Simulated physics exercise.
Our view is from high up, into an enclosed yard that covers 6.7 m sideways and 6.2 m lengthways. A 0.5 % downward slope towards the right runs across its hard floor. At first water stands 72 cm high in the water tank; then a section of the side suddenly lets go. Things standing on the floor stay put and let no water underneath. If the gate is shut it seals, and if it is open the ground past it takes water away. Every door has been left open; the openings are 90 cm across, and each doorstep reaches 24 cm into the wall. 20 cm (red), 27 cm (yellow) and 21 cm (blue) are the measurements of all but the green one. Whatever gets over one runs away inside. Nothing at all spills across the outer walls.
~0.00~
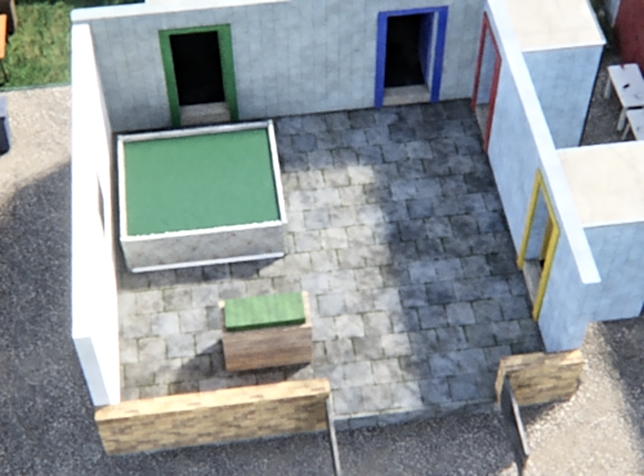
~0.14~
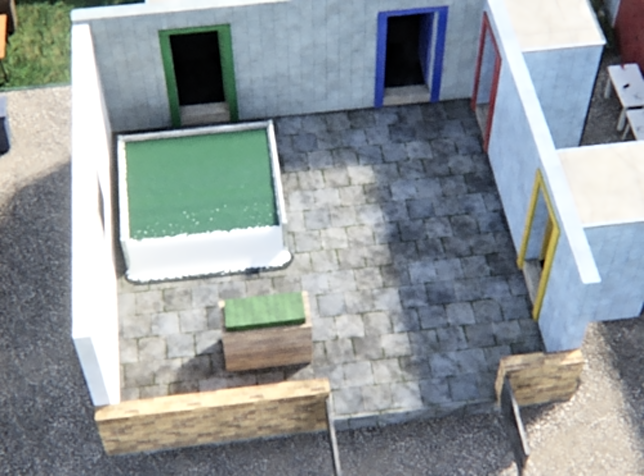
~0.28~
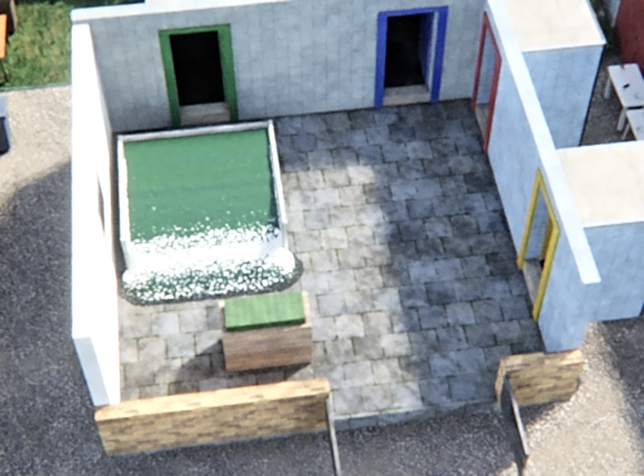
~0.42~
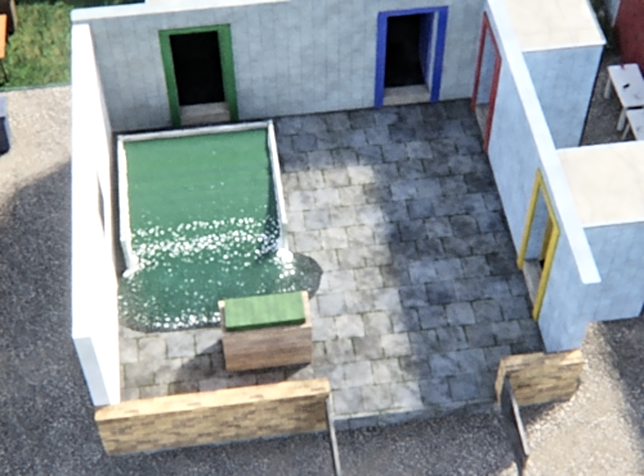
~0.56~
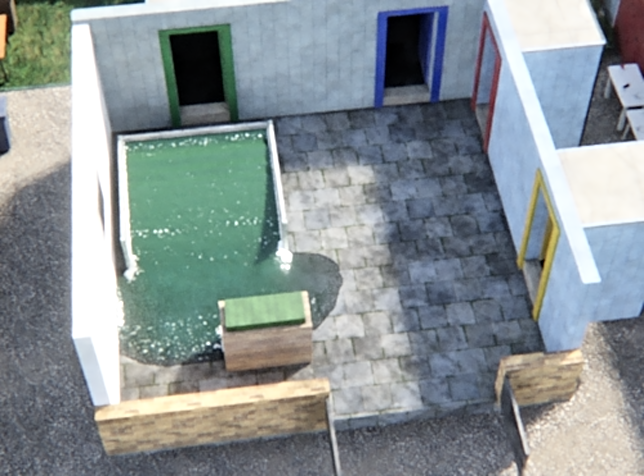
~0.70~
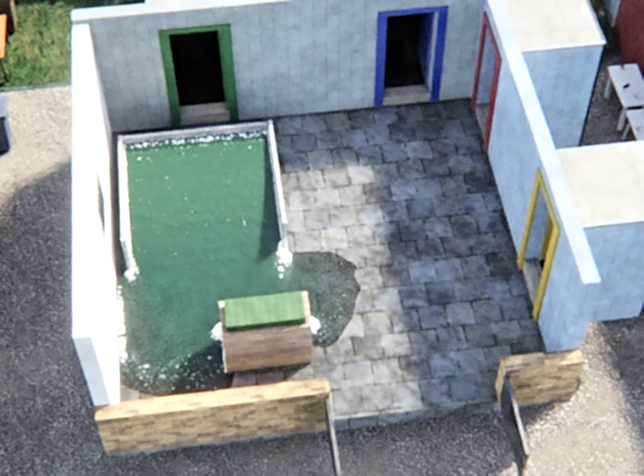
Green water pouring out of the open front of a tank in a walled yard, spreading across paving and around a green-topped box.
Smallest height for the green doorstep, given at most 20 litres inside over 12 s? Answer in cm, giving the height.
About 7.5 cm.
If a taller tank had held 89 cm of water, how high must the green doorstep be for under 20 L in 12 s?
Then roughly 13.0 cm.
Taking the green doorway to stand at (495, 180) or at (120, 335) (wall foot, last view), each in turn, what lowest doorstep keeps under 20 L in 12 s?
First place around 7.5 cm, second around 28 cm.
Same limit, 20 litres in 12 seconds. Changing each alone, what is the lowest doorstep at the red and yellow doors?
Close to 13.0 cm (red) and close to 21 cm (yellow).
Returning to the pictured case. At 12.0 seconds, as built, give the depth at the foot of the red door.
About 10.5 cm.
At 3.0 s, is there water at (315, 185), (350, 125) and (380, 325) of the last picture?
First bone-dry, second bone-dry, third wet through.
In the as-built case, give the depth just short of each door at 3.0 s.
Door by door, in centimetres - green 0, red 0, yellow 20, blue 0.
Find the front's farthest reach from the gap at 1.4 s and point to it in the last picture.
In the last picture, around (405, 397).
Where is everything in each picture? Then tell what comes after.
Still water, 72 cm deep, in the water tank at (200, 182); the green door at (201, 84) is dry, in the first frame.
The front is at (135, 281), 0.3 m from the gap at (207, 249); 0.6 m2 of floor is wet, 72 cm left at the back, in the second frame.
The gap is at (207, 252), the front 0.8 m out at (177, 300); the back of the water tank holds 72 cm, in the third frame.
The front is at (160, 330), 1.3 m from the gap at (208, 253); 3.8 m2 of floor is wet, 72 cm left at the back, in the fourth frame.
Water pours out at (208, 253) and has run 1.9 m, to (161, 361); about 11 cm deep outside, 66 cm at the back, in the fifth frame.
The front is at (171, 393), 2.5 m from the gap at (208, 253); 7.0 m2 of floor is wet, 60 cm left at the back; the green door at (201, 84), 3.2 m from the gap, is still 3.2 m from the nearest water, in the sixth frame.
After 1.4 s water covers 30 % of the floor, deepest (56 cm) near (145, 428); it has not reached the green door.
After 3.0 s water covers 60 % of the floor, deepest (39 cm) near (133, 429); it has not reached the green door.
After 12.0 s water covers 100 % of the floor, deepest (16 cm) near (144, 161); 15 cm at the green door, 0 litres in over its 25 cm doorstep.
At the green door as built, the water arrived by 5.2 s and peaked near 15 cm at 12.0 s.
With a doorstep of 6.5 cm, 32 litres would have come in within the 12 s; with 8.5 cm, 13 litres. So under 20 litres takes about 7.5 cm.
